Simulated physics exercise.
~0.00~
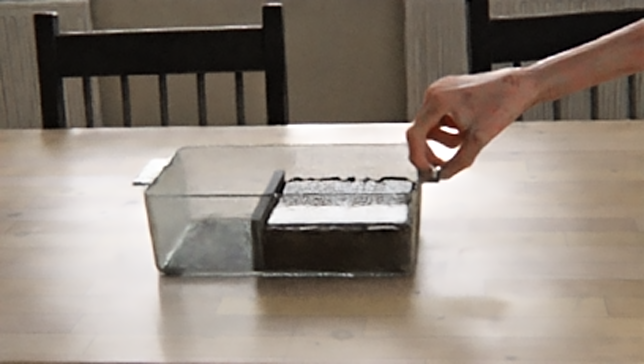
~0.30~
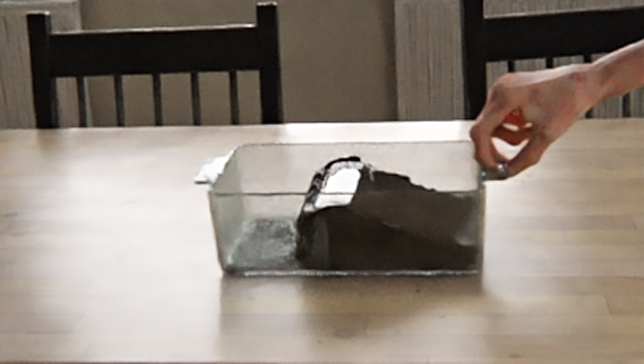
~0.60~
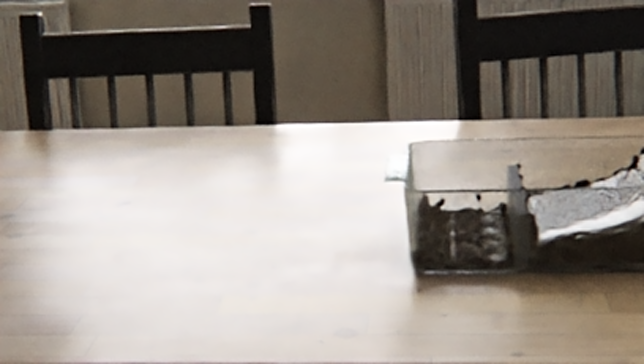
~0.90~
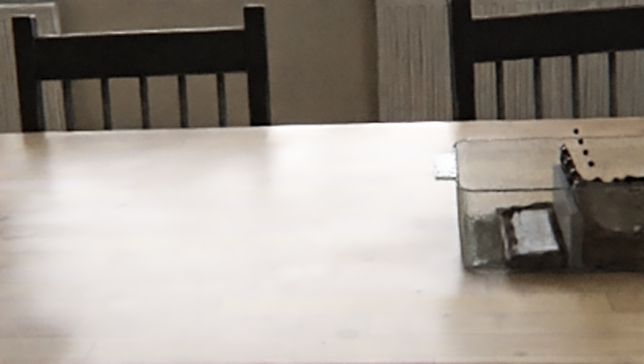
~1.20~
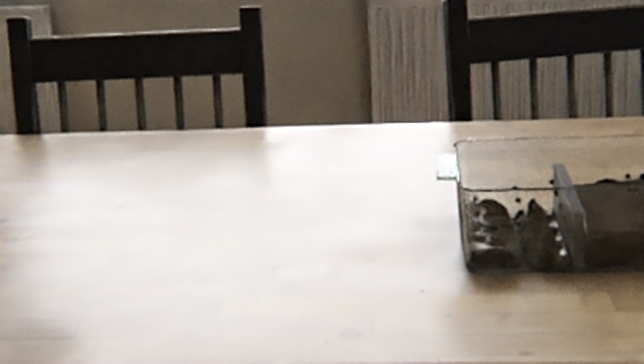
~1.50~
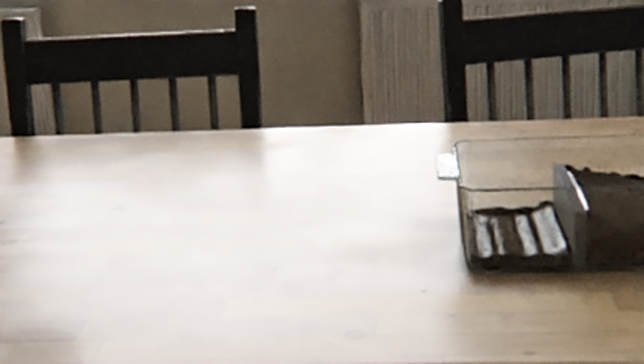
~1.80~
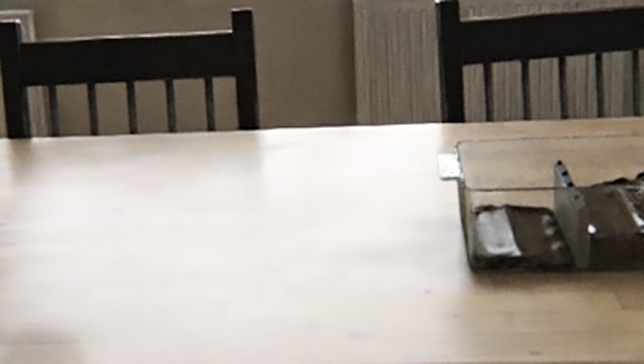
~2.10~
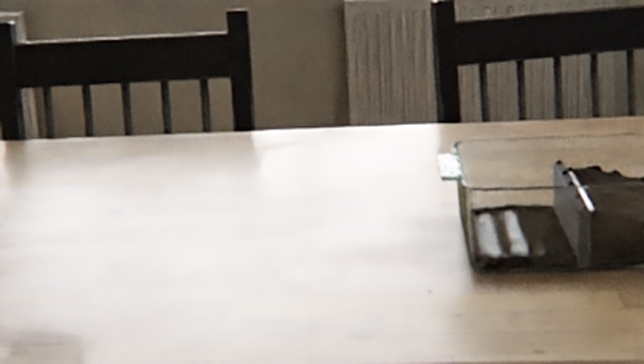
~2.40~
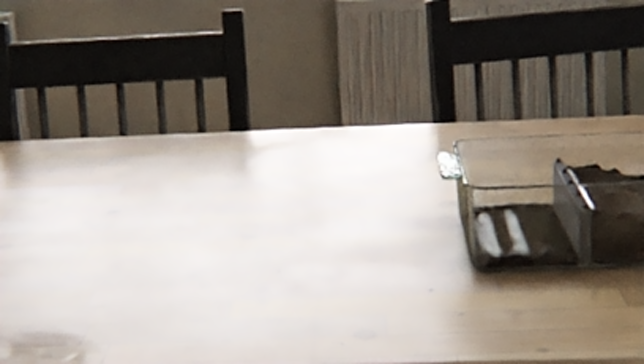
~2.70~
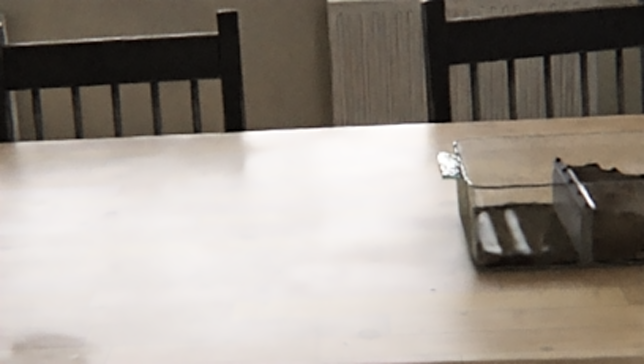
We see a hand pull a clear oblong tub of dark coffee rightward across a wooden table; the coffee surges, some landing left of the divider, and the tub stops partly out of view with most still on the right and a little on the left.
